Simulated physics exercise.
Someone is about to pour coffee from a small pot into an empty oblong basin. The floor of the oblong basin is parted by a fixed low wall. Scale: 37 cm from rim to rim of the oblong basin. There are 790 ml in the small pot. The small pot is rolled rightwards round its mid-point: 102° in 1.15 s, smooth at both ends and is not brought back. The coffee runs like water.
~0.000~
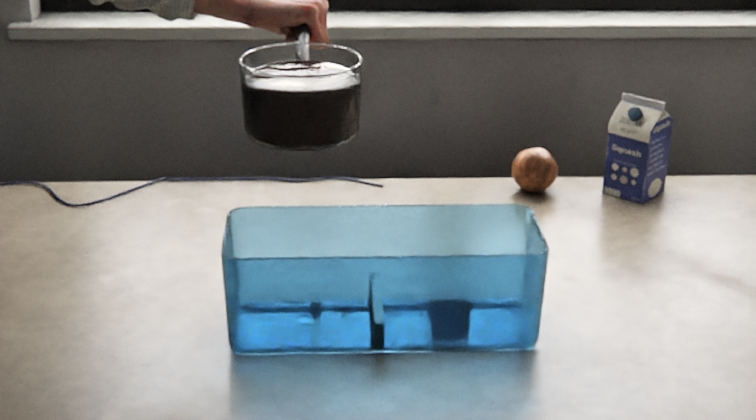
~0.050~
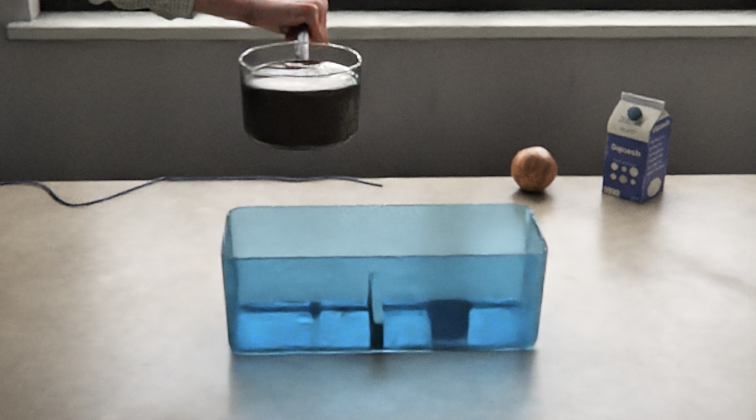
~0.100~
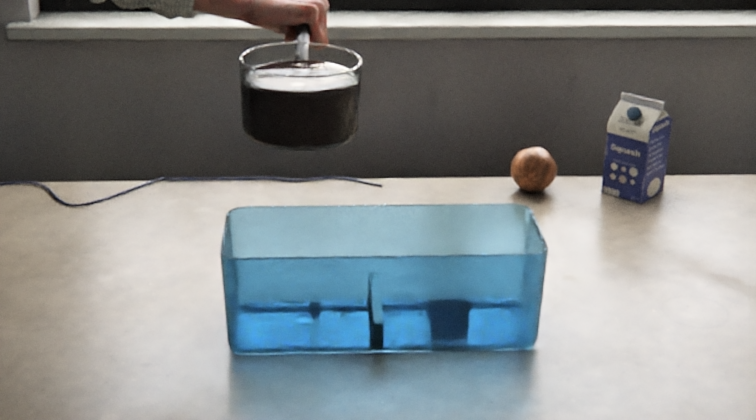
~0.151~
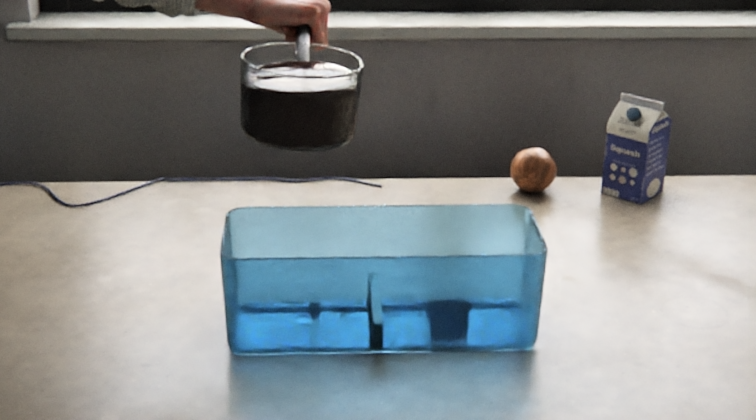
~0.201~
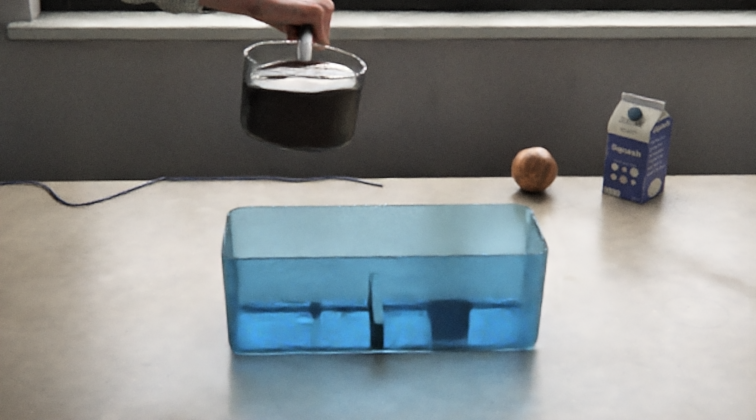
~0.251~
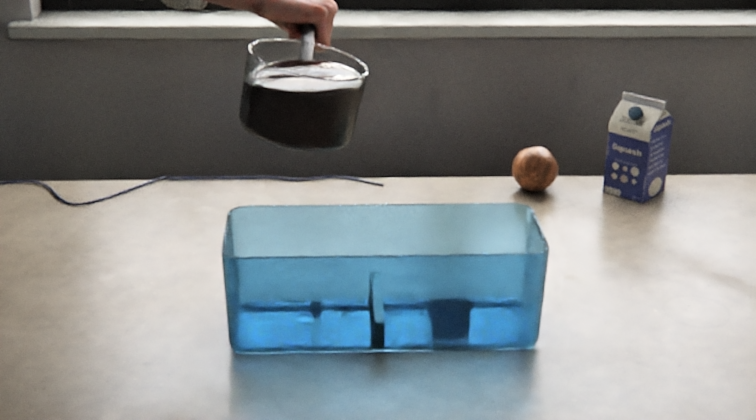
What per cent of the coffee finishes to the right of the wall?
The far part has some 91 per cent.
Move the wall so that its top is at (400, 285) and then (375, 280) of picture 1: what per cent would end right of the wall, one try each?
In turn about 80 and 95 per cent.
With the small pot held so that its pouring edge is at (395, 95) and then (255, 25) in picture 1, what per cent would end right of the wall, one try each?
First 95, then 10 per cent.
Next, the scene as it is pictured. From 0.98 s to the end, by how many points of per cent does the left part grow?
Some 7 per cent.
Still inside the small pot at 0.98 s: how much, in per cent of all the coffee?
Near 18 in a hundred.
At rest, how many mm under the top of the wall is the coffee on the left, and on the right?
Some 34 mm on the left and 6 mm on the right.
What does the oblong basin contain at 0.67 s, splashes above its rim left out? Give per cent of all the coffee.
About 5 per cent.
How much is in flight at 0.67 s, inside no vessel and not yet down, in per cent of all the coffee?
Some 24 per cent.
After 0.67 s the tilt is 64° and 70 per cent is still to pour, 0 is left of the wall and 5 right of it.
After 0.98 s the tilt is 96° and 17 per cent is still to pour, 1 is left of the wall and 64 right of it.
After 1.30 s the tilt is 102° and 2 per cent is still to pour, 7 is left of the wall and 87 right of it.
After 1.65 s the tilt is 102° and 0 per cent is still to pour, 8 is left of the wall and 91 right of it.
In the end 8 per cent lies left of the wall, 91 right of it and 1 outside.
